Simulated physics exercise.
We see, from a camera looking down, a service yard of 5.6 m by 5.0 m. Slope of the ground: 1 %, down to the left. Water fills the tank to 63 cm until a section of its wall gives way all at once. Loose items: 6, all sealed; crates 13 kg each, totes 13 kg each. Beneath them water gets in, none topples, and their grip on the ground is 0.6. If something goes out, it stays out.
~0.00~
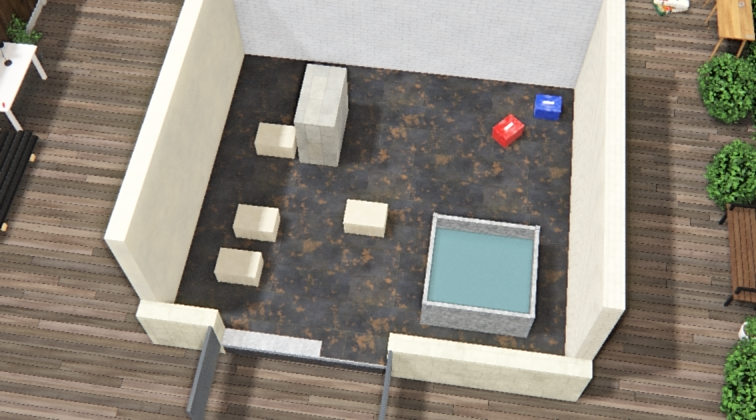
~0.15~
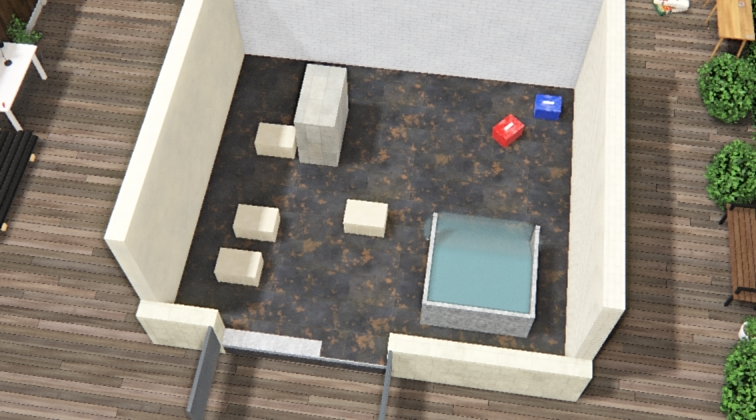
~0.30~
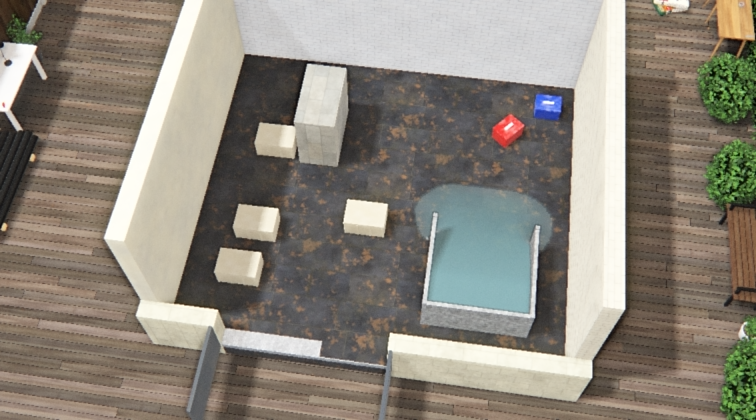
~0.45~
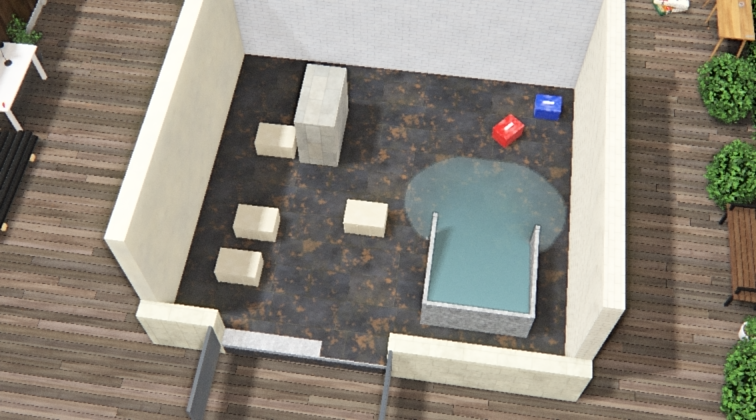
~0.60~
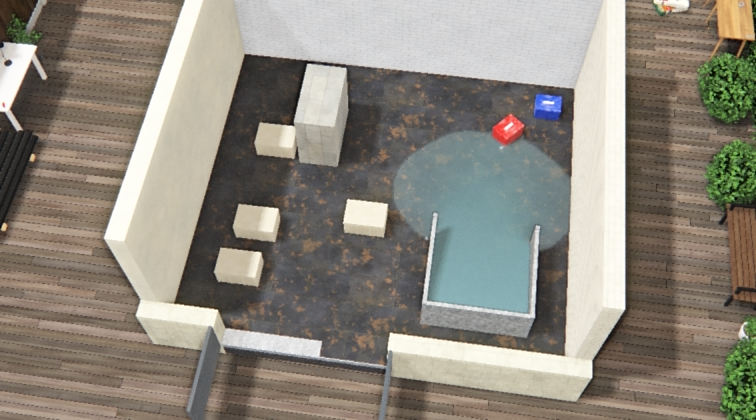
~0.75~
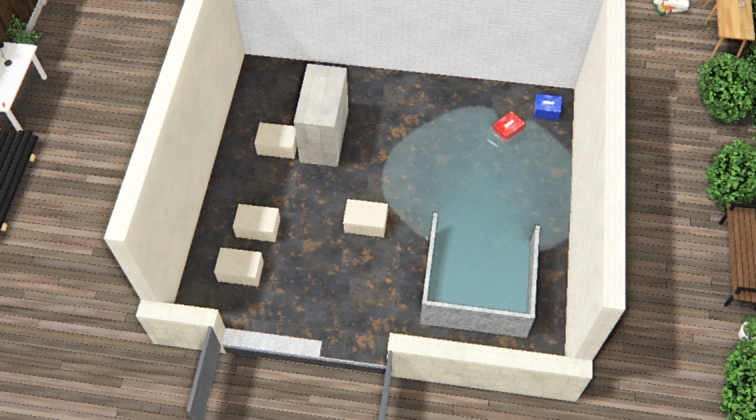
The video shows a walled yard with pale crates and a water-filled tank whose far side disappears, letting water spread across the dark floor toward the back; it reaches the red tote, which shifts slightly, while the blue one stays still.
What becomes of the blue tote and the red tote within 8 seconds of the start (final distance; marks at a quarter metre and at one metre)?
One by one: The blue tote will cover a big distance; the red tote will cover a big distance.
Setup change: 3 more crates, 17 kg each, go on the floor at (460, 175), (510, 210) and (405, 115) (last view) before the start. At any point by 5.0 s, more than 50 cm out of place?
Lab note - in order: Above threshold / above threshold / above threshold.
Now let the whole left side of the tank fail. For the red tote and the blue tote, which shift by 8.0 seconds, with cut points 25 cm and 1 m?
Well, the red tote basically stays there and the blue tote basically stays there.
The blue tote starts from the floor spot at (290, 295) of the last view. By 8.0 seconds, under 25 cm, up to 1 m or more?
Observed: Object is barely disturbed.
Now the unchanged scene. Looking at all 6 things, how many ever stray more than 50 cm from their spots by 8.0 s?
That adds up to 5.
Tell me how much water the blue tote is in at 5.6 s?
I'd put it at about 4 cm.
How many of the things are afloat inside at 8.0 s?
Total: 3.
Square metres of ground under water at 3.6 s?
The covered patch comes to about 17 m2.
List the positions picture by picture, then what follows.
In the first frame, the blue tote at (549, 103) rests on the ground; the red tote at (509, 127) rests on the ground; 1.9 m2 under water; 0 of 6 have shifted.
In the second frame, the blue tote at (549, 103) rests on the ground; the red tote at (509, 127) rests on the ground; water covers 2.7 m2; 0 of 6 have shifted.
In the third frame, the blue tote at (549, 103) rests on the ground; the red tote at (509, 127) rests on the ground; water covers 3.7 m2; 0 of 6 have shifted.
In the fourth frame, the blue tote at (549, 103), on the bottom; the red tote at (509, 127) rests on the ground; 5.0 m2 under water; 0 of 6 have shifted.
In the fifth frame, the blue tote at (549, 103), on the bottom; the red tote at (509, 127) rests on the ground; 6.5 m2 under water; 0 of 6 have shifted.
In the sixth frame, the blue tote at (549, 103) rests on the ground; the red tote at (509, 124), on the bottom, 5 cm from its start; 7.8 m2 under water; 1 of 6 have shifted.
After 1.6 s the blue tote is near (556, 78), 0.4 m from its start, afloat; the red tote is near (511, 78), 0.9 m from its start, afloat; 0 of 6 are out; 2 afloat.
After 3.6 s the blue tote is near (491, 141), 1.2 m from its start, afloat; the red tote is near (425, 94), 1.5 m from its start, aground; 0 of 6 are out; 1 afloat.
After 5.6 s the blue tote is near (481, 152), 1.5 m from its start, aground; the red tote is near (389, 93), 2.0 m from its start, aground; 0 of 6 are out; 1 afloat.
After 8.0 s the blue tote is near (481, 152), 1.5 m from its start, aground; the red tote is near (389, 93), 2.0 m from its start, aground; 0 of 6 are out; 3 afloat.
